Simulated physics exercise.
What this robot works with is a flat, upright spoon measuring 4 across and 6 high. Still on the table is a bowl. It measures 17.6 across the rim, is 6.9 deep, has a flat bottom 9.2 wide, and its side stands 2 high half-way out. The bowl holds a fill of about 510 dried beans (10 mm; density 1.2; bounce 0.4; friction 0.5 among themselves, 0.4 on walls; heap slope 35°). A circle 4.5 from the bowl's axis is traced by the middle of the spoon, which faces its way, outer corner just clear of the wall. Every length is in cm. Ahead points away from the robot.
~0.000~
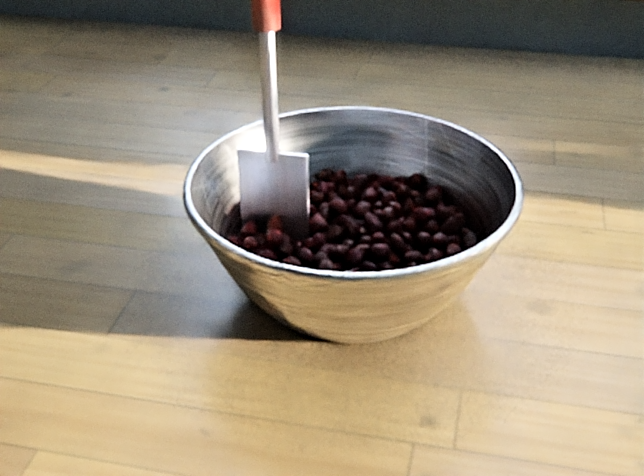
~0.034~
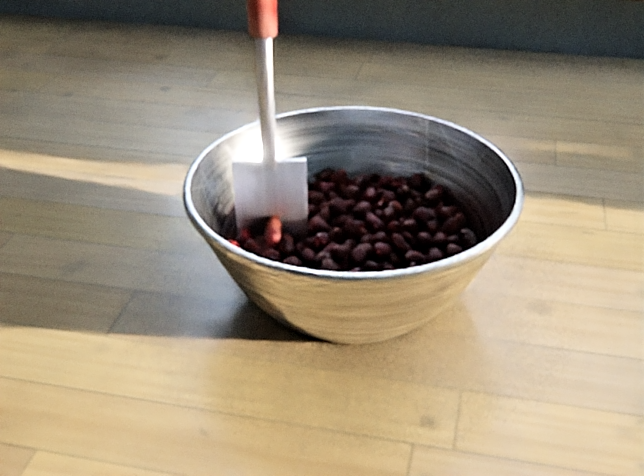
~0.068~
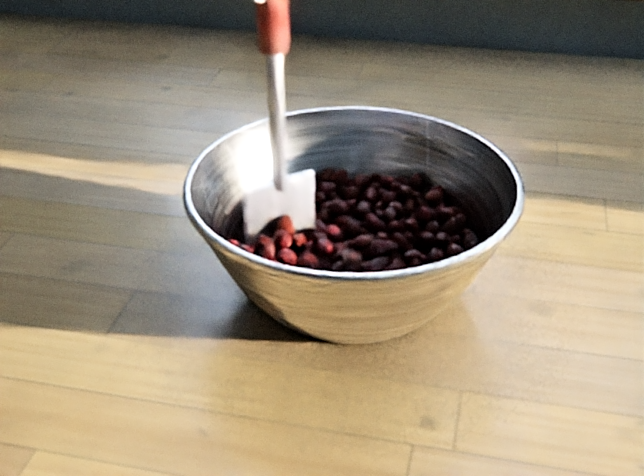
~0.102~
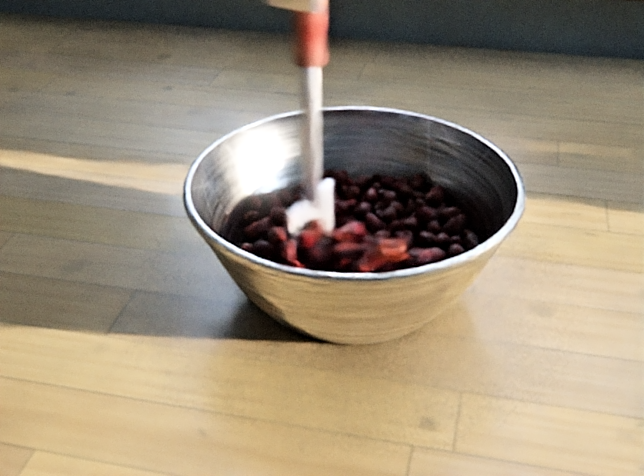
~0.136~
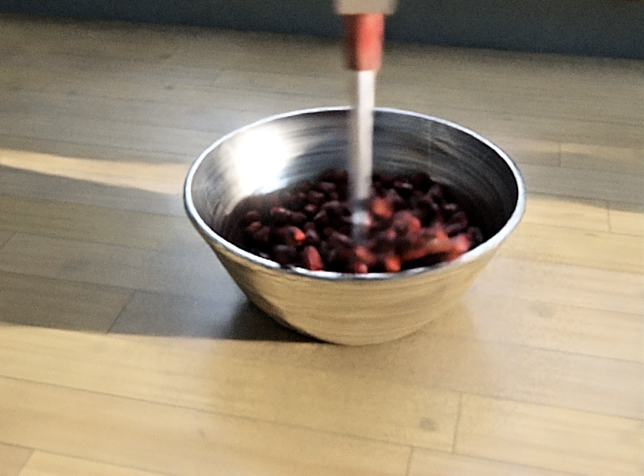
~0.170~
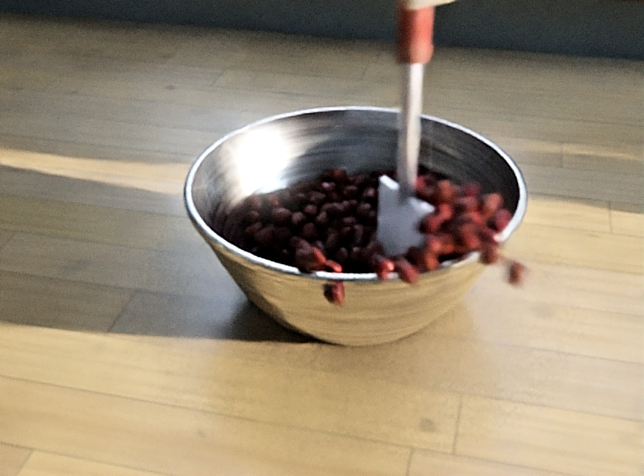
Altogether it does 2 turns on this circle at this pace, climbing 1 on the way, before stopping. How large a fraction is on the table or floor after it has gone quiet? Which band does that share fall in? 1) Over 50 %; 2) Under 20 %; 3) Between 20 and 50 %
The answer is 3.
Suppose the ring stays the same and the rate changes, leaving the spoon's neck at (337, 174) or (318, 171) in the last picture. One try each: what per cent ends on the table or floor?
Around 20 and 15 per cent respectively.
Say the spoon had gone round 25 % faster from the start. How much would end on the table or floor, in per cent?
It would be near 45 per cent.
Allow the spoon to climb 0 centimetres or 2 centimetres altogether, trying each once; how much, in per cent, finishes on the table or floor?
That gives about 45 per cent and 25 per cent, in order.
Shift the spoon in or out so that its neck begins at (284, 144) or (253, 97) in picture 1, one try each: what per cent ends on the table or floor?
Roughly 25 and 10 per cent.
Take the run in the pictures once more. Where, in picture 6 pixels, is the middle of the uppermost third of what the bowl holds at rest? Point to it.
I'd put it at about (326, 231).
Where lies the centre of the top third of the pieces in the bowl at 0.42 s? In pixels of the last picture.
About (251, 213) in the last picture.
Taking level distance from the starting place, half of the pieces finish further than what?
About 10 centimetres.
After 0.42 s, 2° round, highest piece 10 above the table; 410 in the bowl, 54 on the table or floor, 44 in flight or on the tool.
After 0.67 s, 229° round, highest piece 9 above the table; 357 in the bowl, 137 on the table or floor, 14 in flight or on the tool.
After 1.00 s, 0° round, highest piece 6 above the table; 339 in the bowl, 168 on the table or floor, 1 in flight or on the tool.
After 1.70 s, 0° round, highest piece 6 above the table; 339 in the bowl, 169 on the table or floor.
In the end, 339 in the bowl, 169 on the table or floor. That is 33 % on the table or floor.
